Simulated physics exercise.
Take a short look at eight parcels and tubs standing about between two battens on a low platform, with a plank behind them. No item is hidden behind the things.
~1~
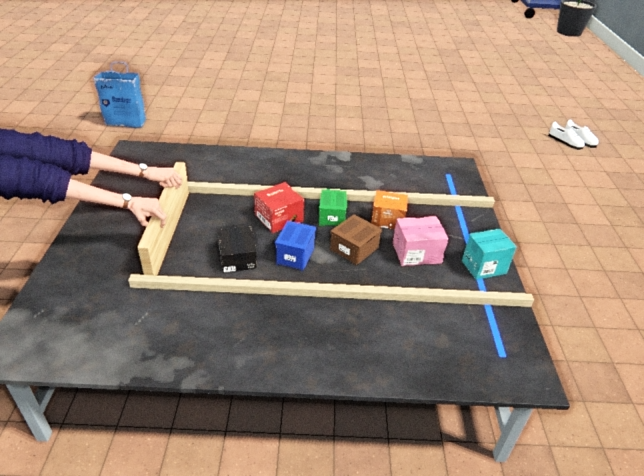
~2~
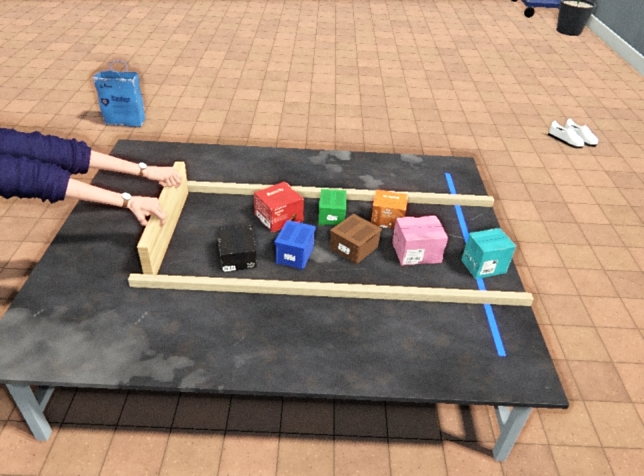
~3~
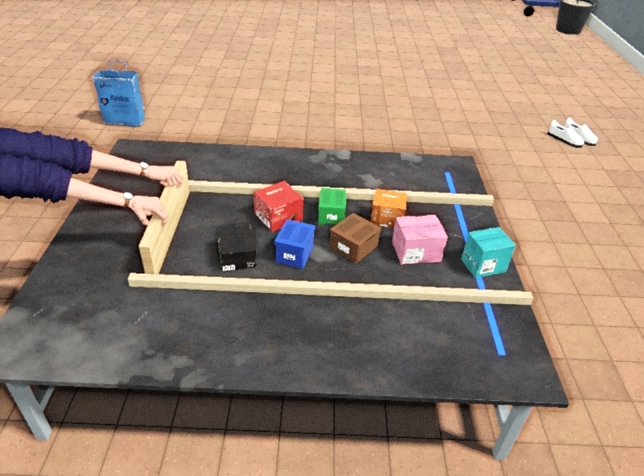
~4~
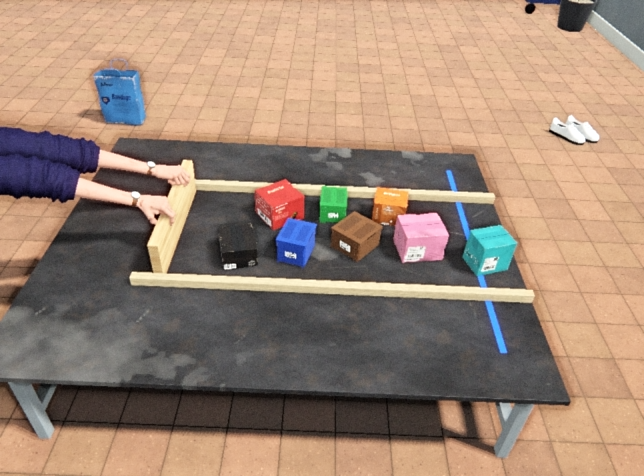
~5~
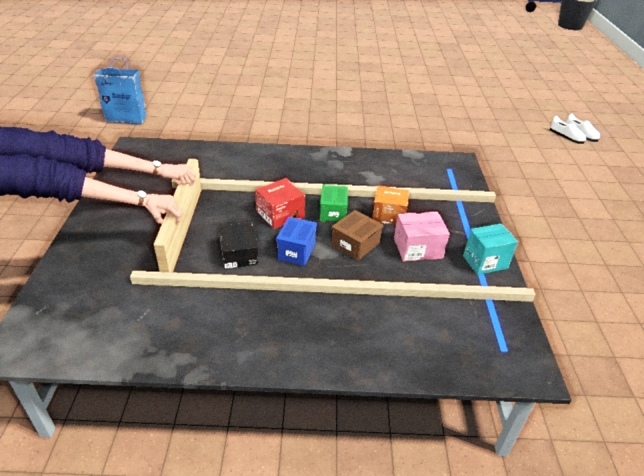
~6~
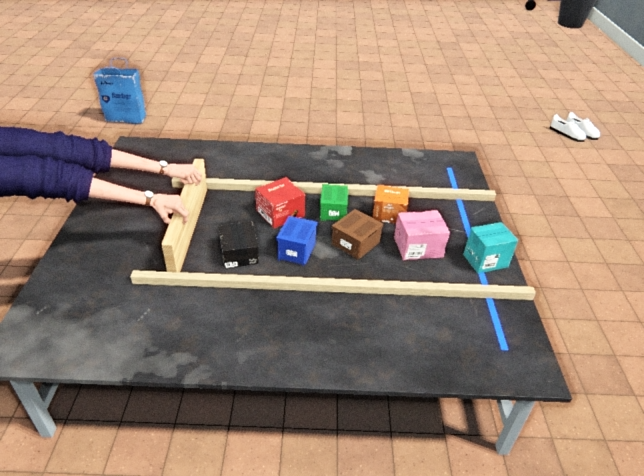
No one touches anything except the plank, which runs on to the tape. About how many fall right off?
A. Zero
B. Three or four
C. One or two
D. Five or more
D, five or more.
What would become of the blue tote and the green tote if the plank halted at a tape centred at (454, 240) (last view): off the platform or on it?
Per object: Blue tote stays; green tote stays.
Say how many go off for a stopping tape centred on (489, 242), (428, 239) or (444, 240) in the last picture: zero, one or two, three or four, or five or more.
Well, it comes out as more than four, one to two and 3 or 4, in that order.
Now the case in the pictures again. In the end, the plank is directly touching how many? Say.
Well, it touches 2.
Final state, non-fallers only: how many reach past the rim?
I make it 0.
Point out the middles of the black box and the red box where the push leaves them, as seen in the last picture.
Taking them in turn, first comes (499, 259), then (488, 218).
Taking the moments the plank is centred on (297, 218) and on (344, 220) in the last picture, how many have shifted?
At the first point the count is 6, at the second it's 8.
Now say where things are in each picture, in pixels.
In the first picture, turquoise box (488, 254); pink parcel (419, 241); orange box (389, 210); plank (166, 217); tape (470, 247).
In the second picture, pink parcel (419, 240); brown tote (355, 239).
In the third picture, orange box (389, 209); green tote (332, 207).
In the fourth picture, turquoise box (489, 250); blue tote (296, 243).
In the fifth picture, pink parcel (421, 236); plank (180, 214).
In the sixth picture, turquoise box (490, 248); pink parcel (421, 235); orange box (391, 205); plank (187, 214); tape (472, 241).
Early on, none off yet; turquoise box at rest near (490, 248); pink parcel at rest near (421, 235); orange box at rest near (391, 205).
A while later, none off yet; turquoise box travelled about its own width near (522, 249); pink parcel travelled well along near (489, 225); orange box travelled well along near (452, 205).
Finally, the number that fall off is five or more; lost, blue tote, green tote, brown tote, orange box, pink parcel and turquoise box.
